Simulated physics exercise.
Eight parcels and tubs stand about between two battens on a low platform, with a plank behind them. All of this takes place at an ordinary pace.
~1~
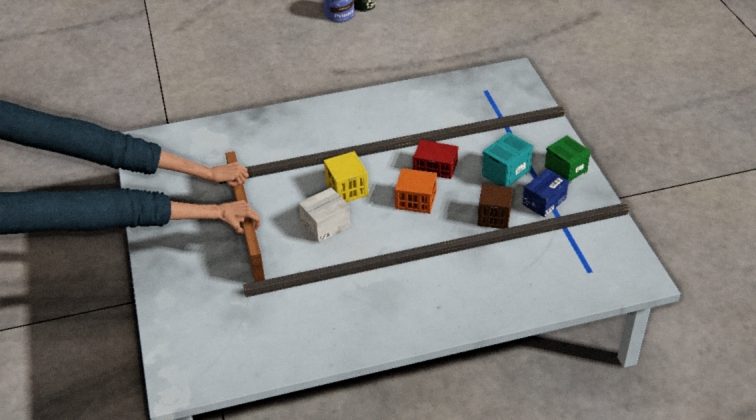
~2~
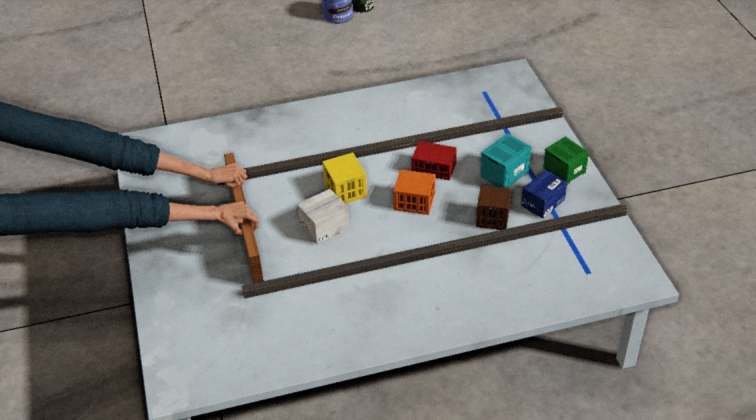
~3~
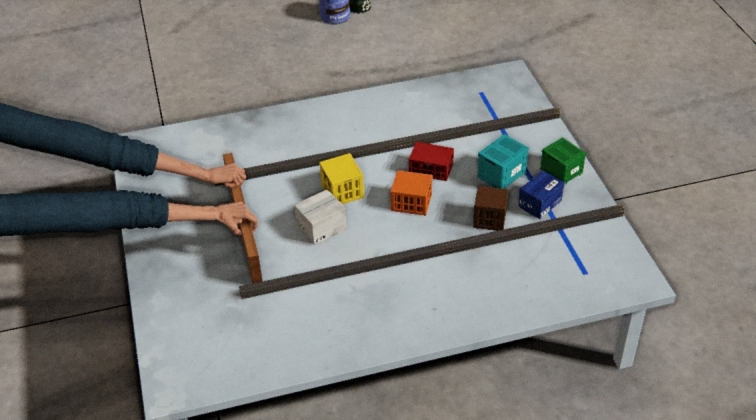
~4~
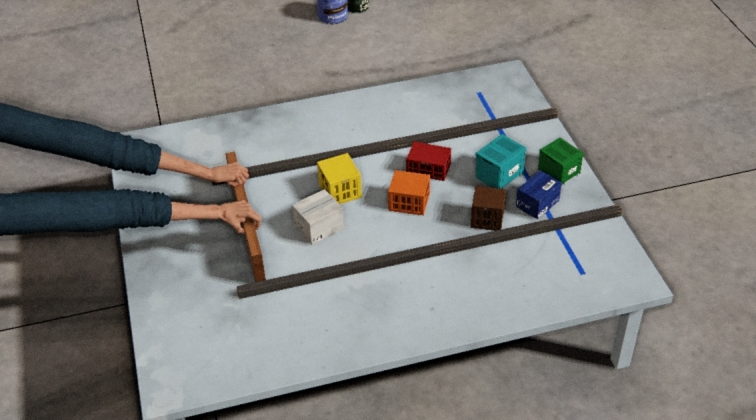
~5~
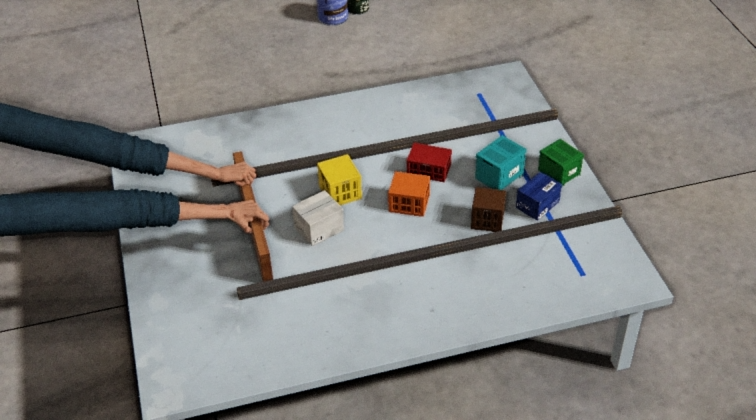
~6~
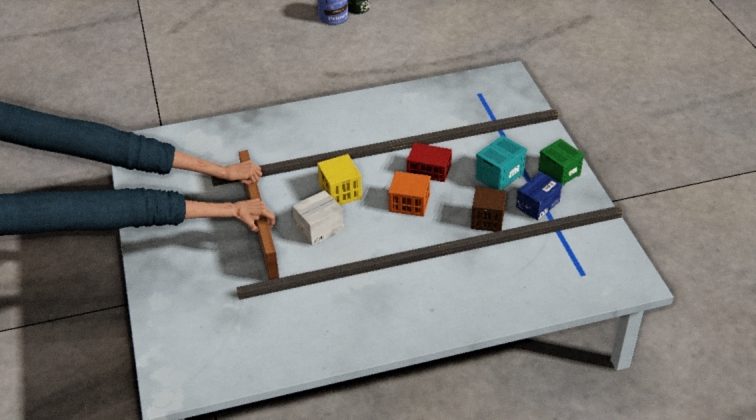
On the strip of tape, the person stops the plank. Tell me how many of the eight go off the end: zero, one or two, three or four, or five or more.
The ones that plunge will number one or two.
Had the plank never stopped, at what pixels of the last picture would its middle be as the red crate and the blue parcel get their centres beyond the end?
(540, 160) and (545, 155), more or less.
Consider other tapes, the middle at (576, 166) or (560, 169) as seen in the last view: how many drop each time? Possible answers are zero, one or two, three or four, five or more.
First place: 5 or more; second place: At least five.
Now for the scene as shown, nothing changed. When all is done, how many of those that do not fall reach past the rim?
Tally: 2.
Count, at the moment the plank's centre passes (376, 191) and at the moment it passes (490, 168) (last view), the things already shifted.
Counts: 3 and 8.
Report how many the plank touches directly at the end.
Counting them up gives 3.
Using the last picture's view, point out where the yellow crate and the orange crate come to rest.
Final spots - yellow crate (531, 144), orange crate (571, 153).
Early on, none off yet; green tote at rest near (561, 163); blue parcel at rest near (539, 196); turquoise tote at rest near (501, 165).
A while later, none off yet; green tote at rest near (561, 163); blue parcel at rest near (539, 196); turquoise tote moving near (503, 164).
Further along, none off yet; green tote travelled about its own width near (581, 156); blue parcel moving near (543, 196); turquoise tote travelled about its own width near (548, 141).
Finally, the number that fall off is one or two; lost, turquoise tote and green tote.
